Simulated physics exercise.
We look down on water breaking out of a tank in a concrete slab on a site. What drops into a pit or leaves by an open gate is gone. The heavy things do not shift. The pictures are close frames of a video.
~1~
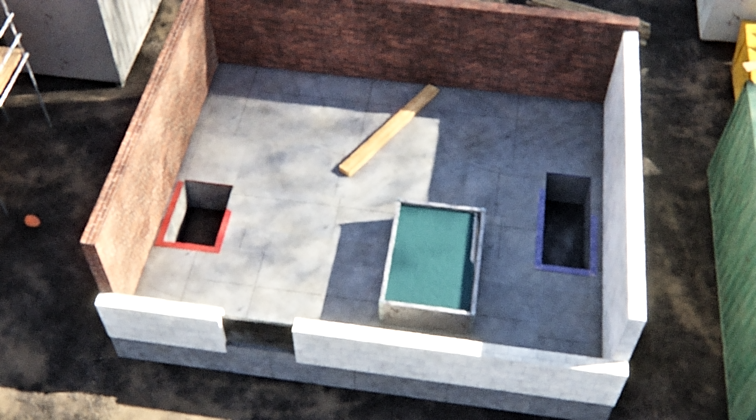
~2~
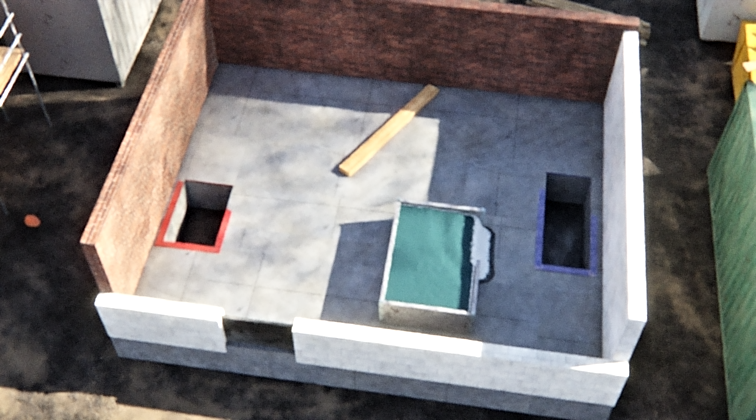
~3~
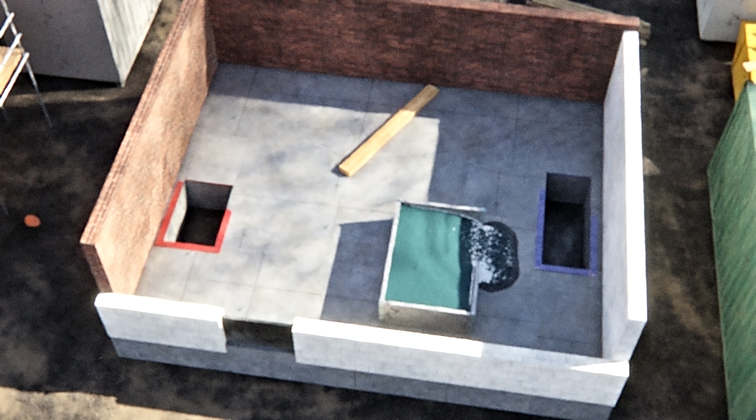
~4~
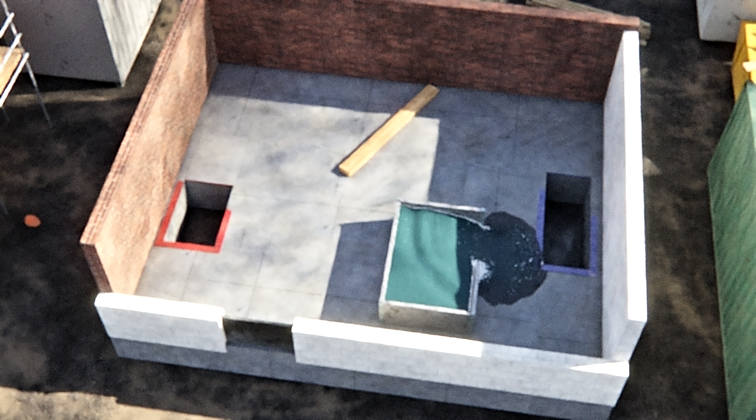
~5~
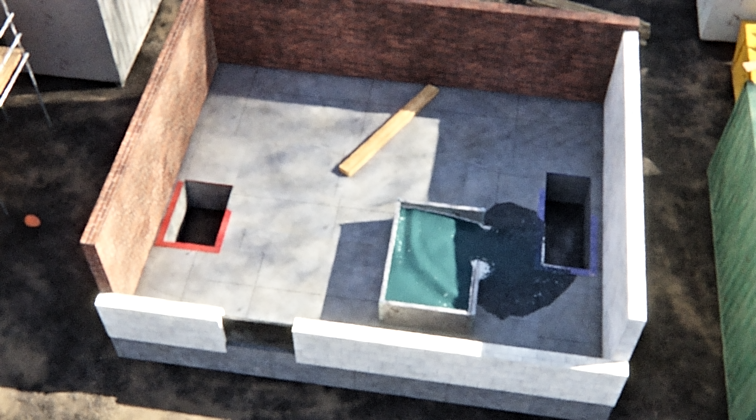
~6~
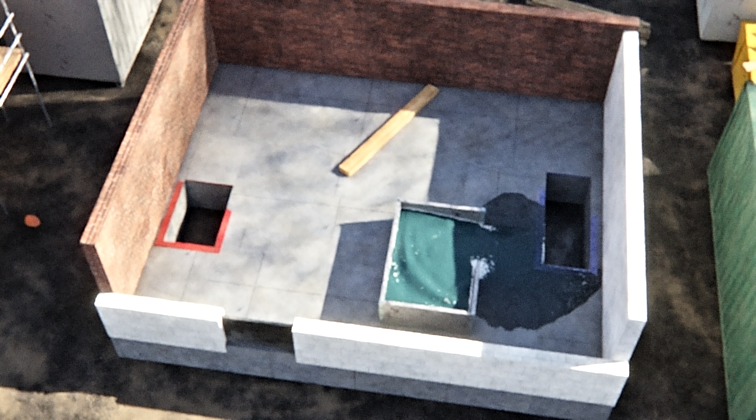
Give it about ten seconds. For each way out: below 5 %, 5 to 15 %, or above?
The gate takes not even 5 %; the red pit takes not even 5 %; the blue pit takes above 15 %.
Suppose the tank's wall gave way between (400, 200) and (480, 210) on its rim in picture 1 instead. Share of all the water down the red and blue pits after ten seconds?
Per cent: Red 4, blue 35.
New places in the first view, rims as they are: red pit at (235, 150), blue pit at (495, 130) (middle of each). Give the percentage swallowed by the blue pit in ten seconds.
Per cent: Blue 30.
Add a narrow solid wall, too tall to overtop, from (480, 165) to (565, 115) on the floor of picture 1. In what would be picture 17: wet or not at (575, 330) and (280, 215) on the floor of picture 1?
In that order: Wet, dry.
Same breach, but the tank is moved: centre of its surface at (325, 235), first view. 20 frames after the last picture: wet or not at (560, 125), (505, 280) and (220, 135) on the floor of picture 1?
As listed: Awash, covered, not flooded.
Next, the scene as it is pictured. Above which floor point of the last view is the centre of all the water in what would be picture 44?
Roughly at (464, 284).
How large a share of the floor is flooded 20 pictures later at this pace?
I make it 15 per cent.
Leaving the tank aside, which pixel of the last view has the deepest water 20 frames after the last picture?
Close to (598, 382).
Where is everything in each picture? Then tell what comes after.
The first picture shows still water in the open tank at (434, 257).
In the second picture, the front is at (486, 230), out from the gap at (477, 250).
In the third picture, the front is at (512, 278), out from the gap at (477, 250).
In the fourth picture, water pours out at (477, 250) and has run to (540, 276).
In the fifth picture, water pours out at (477, 250) and has run to (568, 279).
In the sixth picture, the front is at (596, 283), out from the gap at (477, 250).
A moment on, water covers 10 % of the floor; the gate 0 %, the red pit 0 %, the blue pit 12 %.
Next, water covers 10 % of the floor; the gate 0 %, the red pit 0 %, the blue pit 24 %.
Then, water covers 15 % of the floor; the gate 0 %, the red pit 0 %, the blue pit 37 %.
Later, water covers 20 % of the floor; the gate 0 %, the red pit 0 %, the blue pit 51 %.
In the end, water covers 25 % of the floor; the gate 0 %, the red pit 0 %, the blue pit 61 %.
